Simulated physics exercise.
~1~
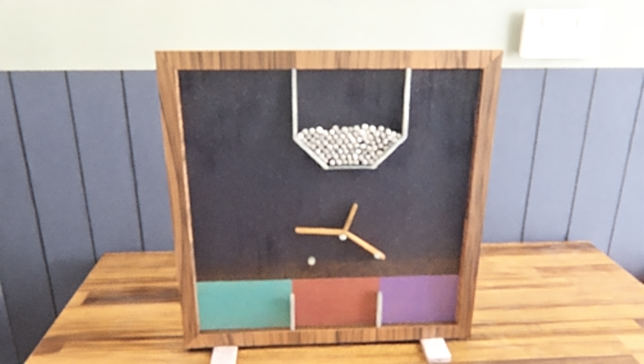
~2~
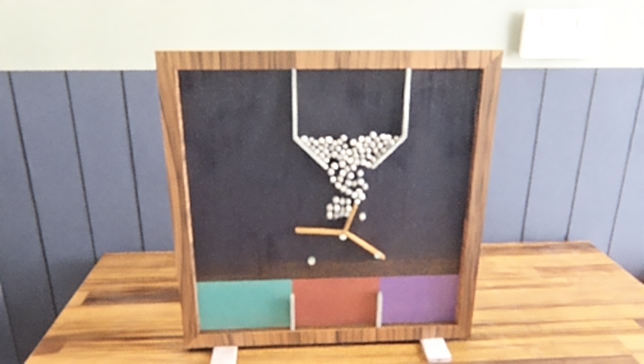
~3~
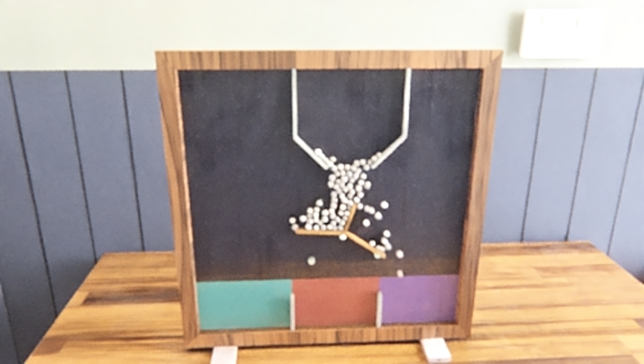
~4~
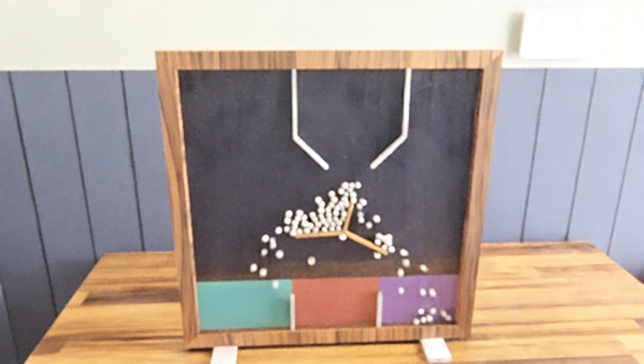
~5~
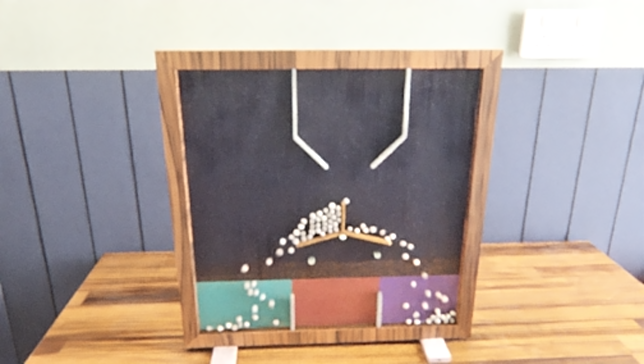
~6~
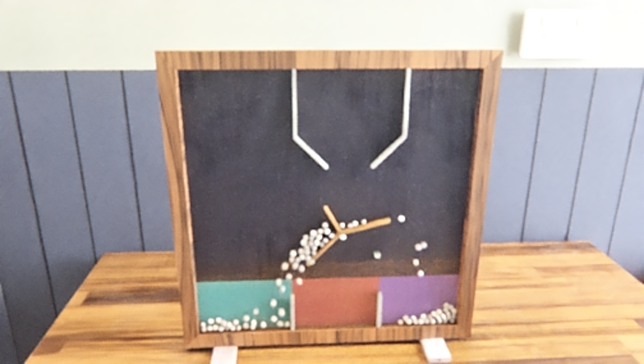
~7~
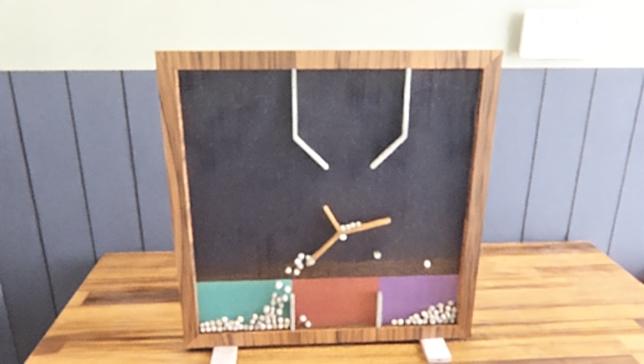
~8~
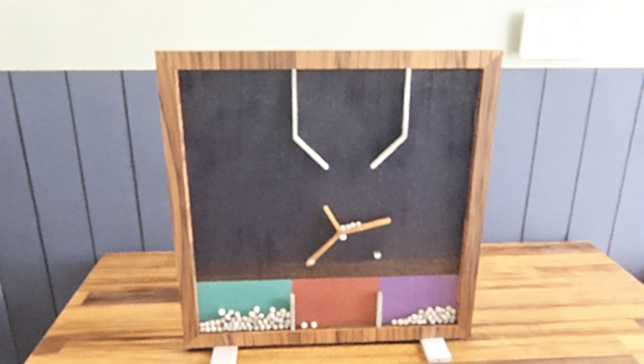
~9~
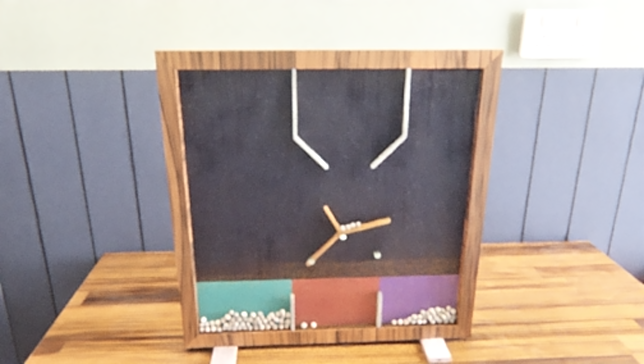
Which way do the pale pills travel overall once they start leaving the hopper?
They move down, dropping out of the hopper onto the orange rocker, with most ending up in the bins beneath it.
